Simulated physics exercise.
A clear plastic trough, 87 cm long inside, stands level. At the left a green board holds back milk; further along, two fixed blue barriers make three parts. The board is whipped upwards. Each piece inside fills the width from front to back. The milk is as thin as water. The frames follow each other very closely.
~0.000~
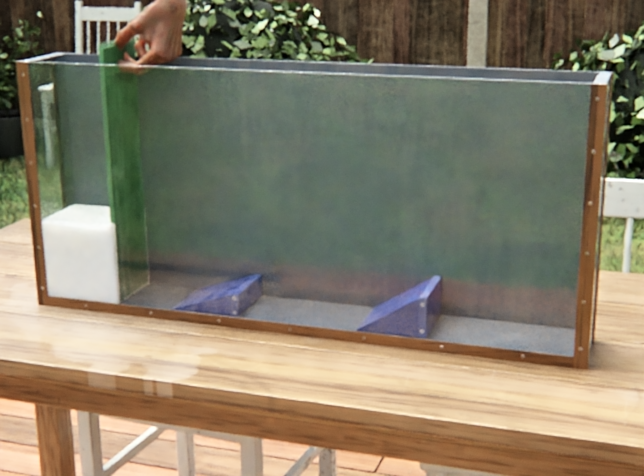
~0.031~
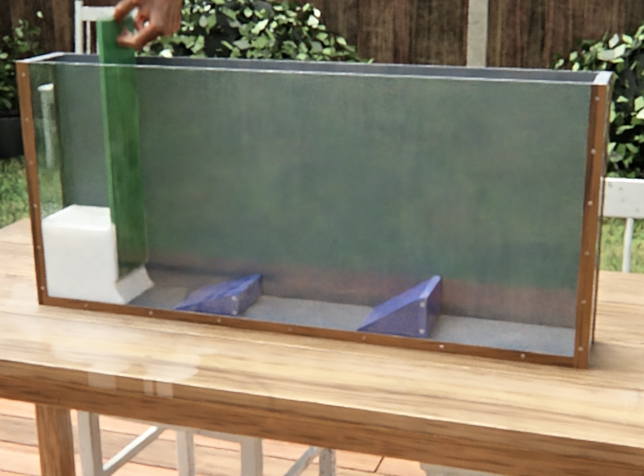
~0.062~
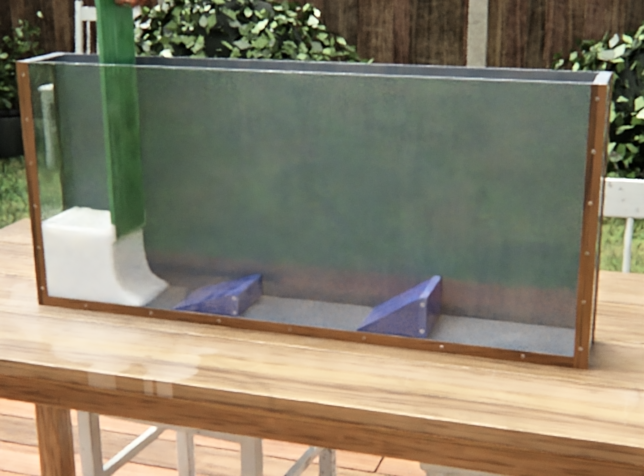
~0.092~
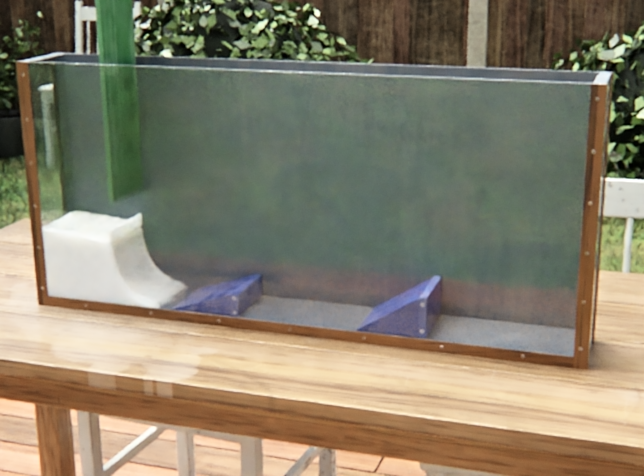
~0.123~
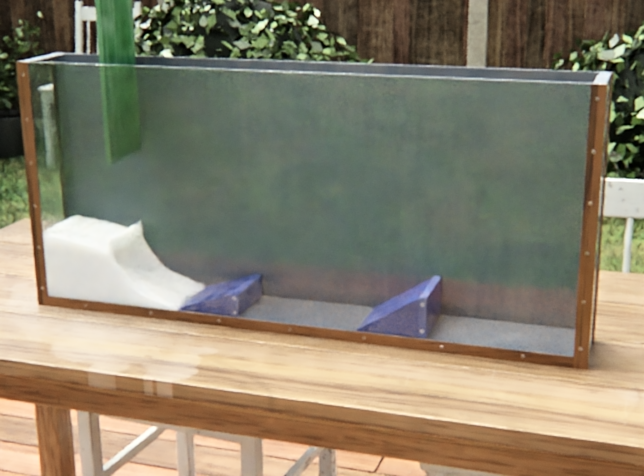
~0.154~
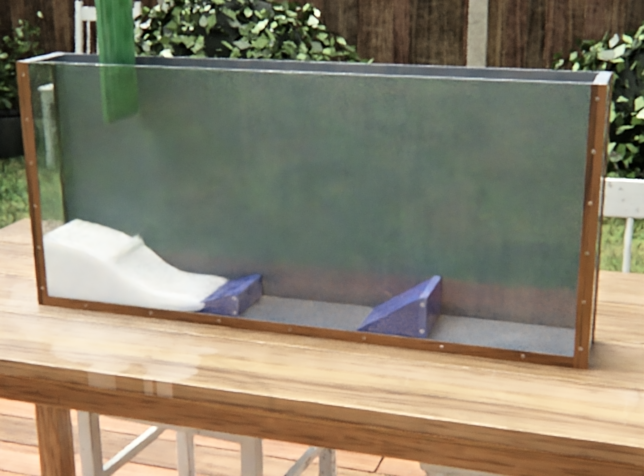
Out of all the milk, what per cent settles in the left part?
The left part gets about 52 per cent.
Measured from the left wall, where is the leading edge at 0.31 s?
Roughly 48 cm out.
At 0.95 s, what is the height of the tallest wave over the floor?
About 4.5 cm.
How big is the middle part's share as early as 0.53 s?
About 36 per cent.
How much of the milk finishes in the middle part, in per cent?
About 36 per cent.
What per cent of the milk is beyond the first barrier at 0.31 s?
About 16 per cent.
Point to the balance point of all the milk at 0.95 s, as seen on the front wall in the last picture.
Around (250, 308).
After 0.31 s 16 per cent is beyond the first barrier and 0 beyond the second.
After 0.53 s 40 per cent is beyond the first barrier and 4 beyond the second.
After 0.95 s 51 per cent is beyond the first barrier and 11 beyond the second.
In the end the left part holds 53, the middle 36 and the right 11 per cent.
